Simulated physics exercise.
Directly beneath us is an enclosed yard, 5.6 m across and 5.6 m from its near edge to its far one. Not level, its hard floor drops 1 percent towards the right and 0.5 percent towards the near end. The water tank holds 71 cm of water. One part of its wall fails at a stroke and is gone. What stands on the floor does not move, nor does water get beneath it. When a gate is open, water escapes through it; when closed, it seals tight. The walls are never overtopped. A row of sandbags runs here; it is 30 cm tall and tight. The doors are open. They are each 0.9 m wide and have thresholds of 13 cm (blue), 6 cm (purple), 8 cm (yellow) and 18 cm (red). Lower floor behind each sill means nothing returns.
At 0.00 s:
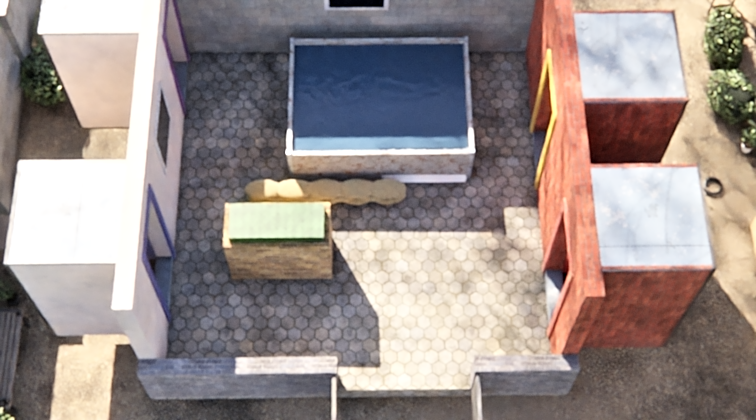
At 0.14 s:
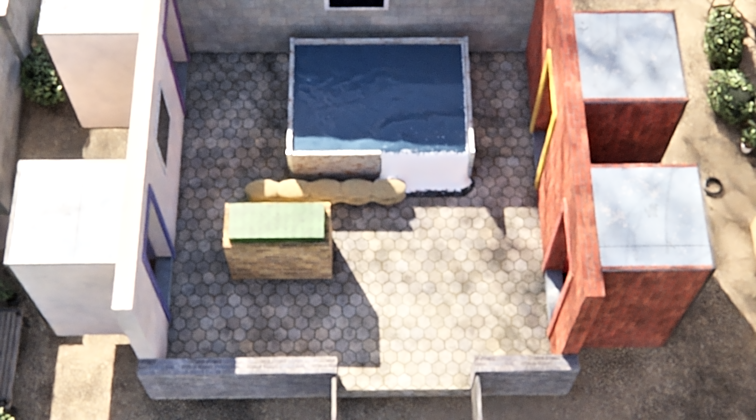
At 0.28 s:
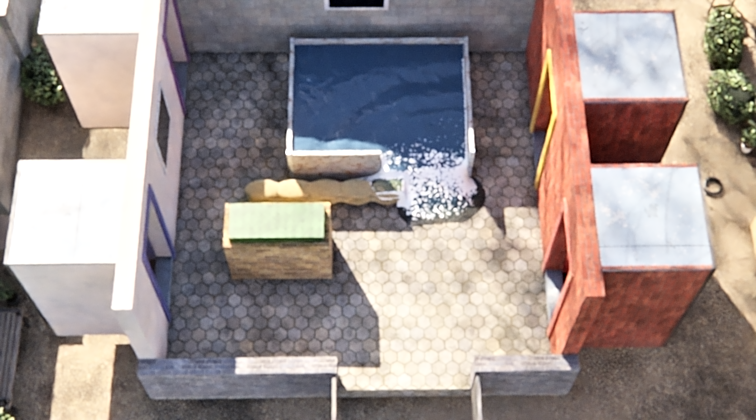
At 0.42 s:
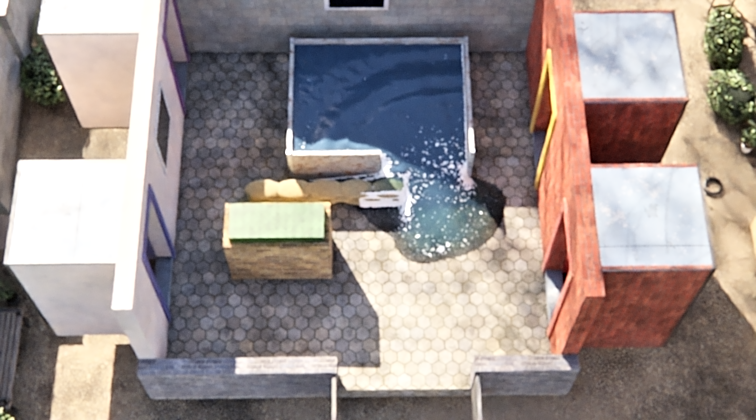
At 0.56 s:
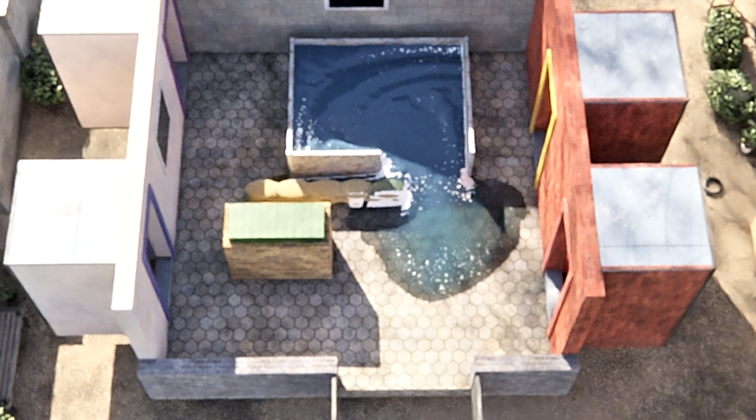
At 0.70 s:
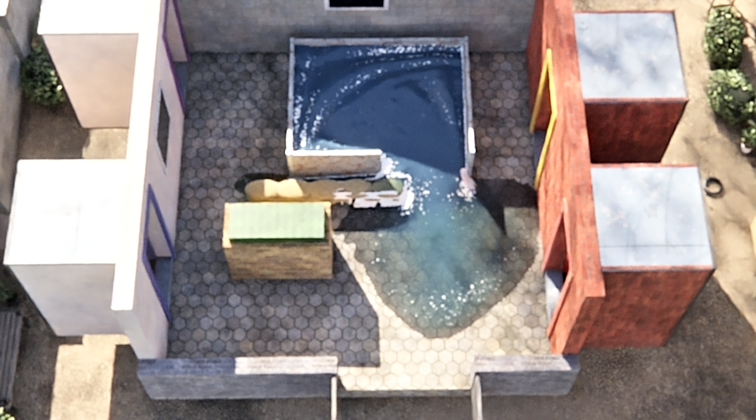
Water burst from the front right of a raised tank in a walled yard, foamed against the end of a tan sandbag row, then spread across the paving in a widening, glittering pool.
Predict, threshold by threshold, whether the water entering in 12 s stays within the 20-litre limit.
Blue door: Fails to top it, purple door: Fails to top it, yellow door: Fails to top it, red door: Tops it.
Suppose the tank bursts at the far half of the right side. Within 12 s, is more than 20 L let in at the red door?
Against the limit, red does not exceed it.
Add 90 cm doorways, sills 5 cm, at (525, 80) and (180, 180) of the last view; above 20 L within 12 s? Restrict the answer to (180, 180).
At that door: Exceeding the limit.
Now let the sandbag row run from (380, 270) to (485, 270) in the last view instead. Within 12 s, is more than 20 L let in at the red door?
Well, at red the limit is broken.
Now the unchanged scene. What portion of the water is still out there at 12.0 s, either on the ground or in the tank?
About 54 percent of the water remains.
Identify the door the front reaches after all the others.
That's the blue door.
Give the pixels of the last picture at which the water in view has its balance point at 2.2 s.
(405, 177).
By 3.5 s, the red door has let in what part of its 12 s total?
Share by then: ~ 60 %.
After 1.4 s water covers 45 % of the floor and is deepest (54 cm) near (552, 372); blue door not reached, purple door not reached, yellow door not reached, red door 22 cm at the sill, 0 L in.
After 2.2 s water covers 50 % of the floor and is deepest (50 cm) near (540, 372); blue door not reached, purple door 1 cm at the sill, 0 L in, yellow door 2 cm at the sill, 0 L in, red door 23 cm at the sill, 11 L in.
After 3.5 s water covers 60 % of the floor and is deepest (33 cm) near (552, 372); blue door 1 cm at the sill, 0 L in, purple door 2 cm at the sill, 0 L in, yellow door 2 cm at the sill, 0 L in, red door 27 cm at the sill, 60 L in.
After 7.0 s water covers 90 % of the floor and is deepest (18 cm) near (546, 291); blue door 9 cm at the sill, 0 L in, purple door 2 cm at the sill, 0 L in, yellow door 4 cm at the sill, 0 L in, red door 17 cm at the sill, 98 L in.
After 12.0 s water covers 95 % of the floor and is deepest (14 cm) near (552, 372); blue door 5 cm at the sill, 0 L in, purple door 7 cm at the sill, 4 L in, yellow door 7 cm at the sill, 0 L in, red door 12 cm at the sill, 99 L in.
